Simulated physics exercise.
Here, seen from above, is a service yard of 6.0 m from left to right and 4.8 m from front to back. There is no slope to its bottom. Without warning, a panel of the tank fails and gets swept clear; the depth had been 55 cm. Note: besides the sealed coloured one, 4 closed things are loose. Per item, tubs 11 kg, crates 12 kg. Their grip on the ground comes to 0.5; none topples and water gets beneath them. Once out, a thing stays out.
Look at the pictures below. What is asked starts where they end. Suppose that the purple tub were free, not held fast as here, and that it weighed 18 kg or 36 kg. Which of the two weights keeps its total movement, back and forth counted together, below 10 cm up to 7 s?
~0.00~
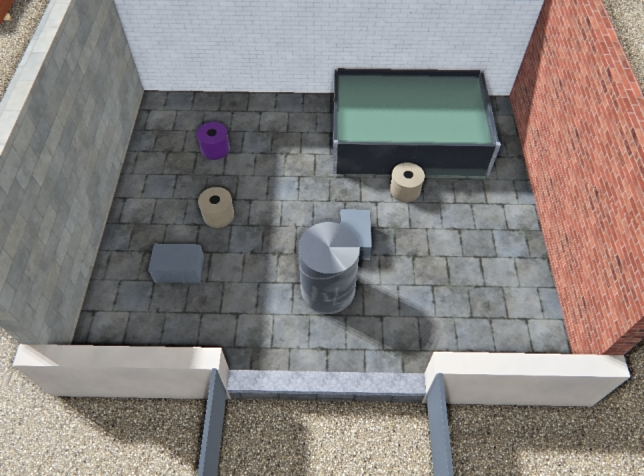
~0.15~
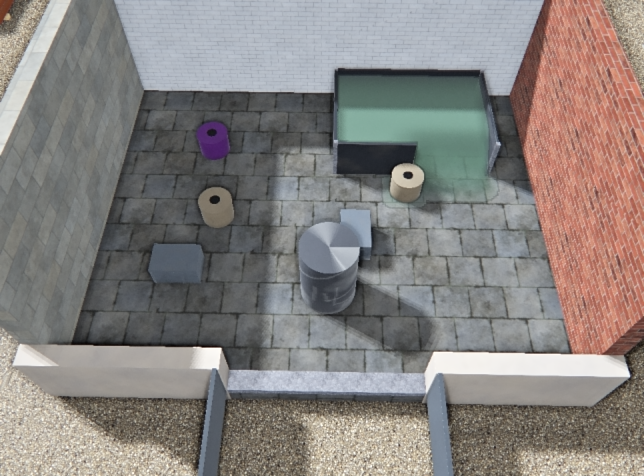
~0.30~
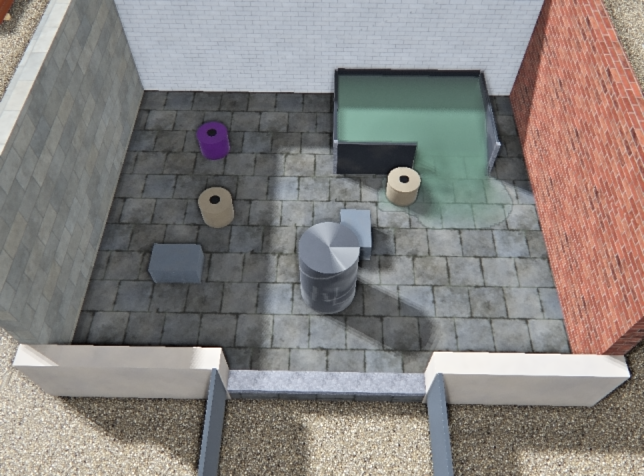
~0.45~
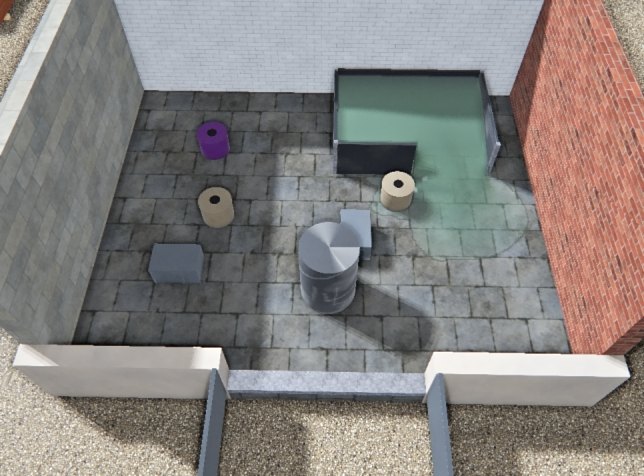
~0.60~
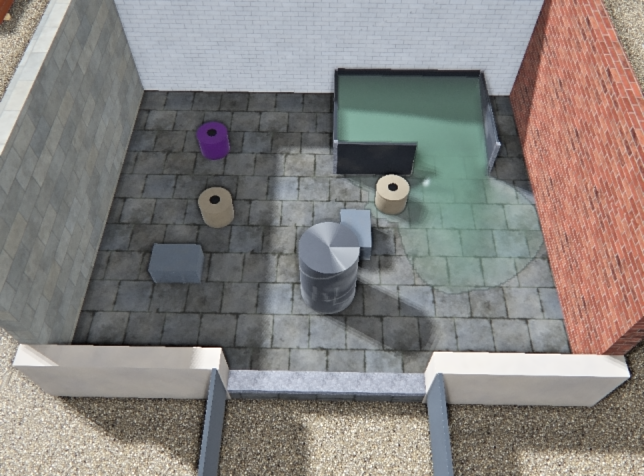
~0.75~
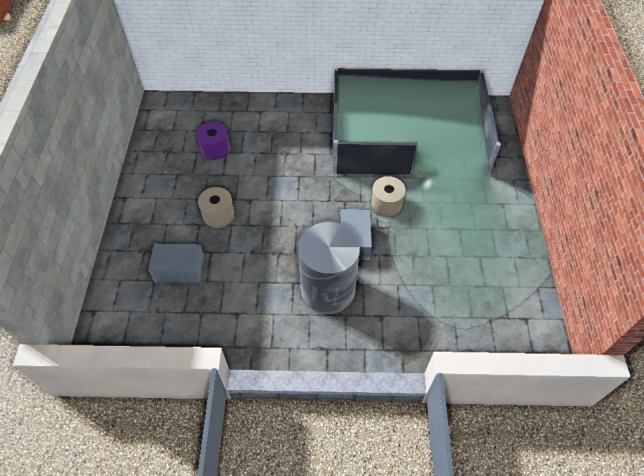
Both do.
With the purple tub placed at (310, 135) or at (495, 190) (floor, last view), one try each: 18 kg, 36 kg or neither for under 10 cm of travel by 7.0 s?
Taking the two tries in order, even the light one works and both fall short.
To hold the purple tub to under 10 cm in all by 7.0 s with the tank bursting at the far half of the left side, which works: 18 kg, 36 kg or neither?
Result: Heavier option only.
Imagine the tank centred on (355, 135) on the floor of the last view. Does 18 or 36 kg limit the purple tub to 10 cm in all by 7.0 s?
Then the lower weight is enough.
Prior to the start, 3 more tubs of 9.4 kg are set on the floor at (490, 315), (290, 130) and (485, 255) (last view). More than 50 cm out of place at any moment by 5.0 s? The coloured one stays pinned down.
Going through them in turn, the answers are too far, not too far and too far.
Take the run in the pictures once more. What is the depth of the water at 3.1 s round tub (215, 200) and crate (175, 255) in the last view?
Around 0 cm and 0 cm.
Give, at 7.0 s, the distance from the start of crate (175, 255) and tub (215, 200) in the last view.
In order, they end up 0 cm and 0 cm from where they began.
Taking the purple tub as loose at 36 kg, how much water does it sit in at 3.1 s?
Something like 0 centimetres.
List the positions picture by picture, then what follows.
The first picture shows the purple tub at (212, 133) rests on the ground; water covers 3.4 m2; 0 of 5 have shifted.
The second picture shows the purple tub at (212, 133) rests on the ground; 4.0 m2 under water; 0 of 5 have shifted.
The third picture shows the purple tub at (212, 133) rests on the ground; 4.6 m2 under water; 1 of 5 have shifted.
The fourth picture shows the purple tub at (212, 133) rests on the ground; 5.6 m2 under water; 1 of 5 have shifted.
The fifth picture shows the purple tub at (212, 133), on the bottom; 6.7 m2 under water; 1 of 5 have shifted.
The sixth picture shows the purple tub at (212, 133) rests on the ground; water covers 7.8 m2; 1 of 5 have shifted.
After 1.4 s the purple tub would be 0 cm from its start with 18 kg and 0 cm from its start with 36 kg; 0 cm of water round it then.
After 3.1 s the purple tub would be 0 cm from its start with 18 kg and 0 cm from its start with 36 kg; 0 cm of water round it then.
After 4.9 s the purple tub would be 0 cm from its start with 18 kg and 0 cm from its start with 36 kg; 0 cm of water round it then.
After 7.0 s the purple tub would be 0 cm from its start with 18 kg and 0 cm from its start with 36 kg; 2 cm of water round it then.
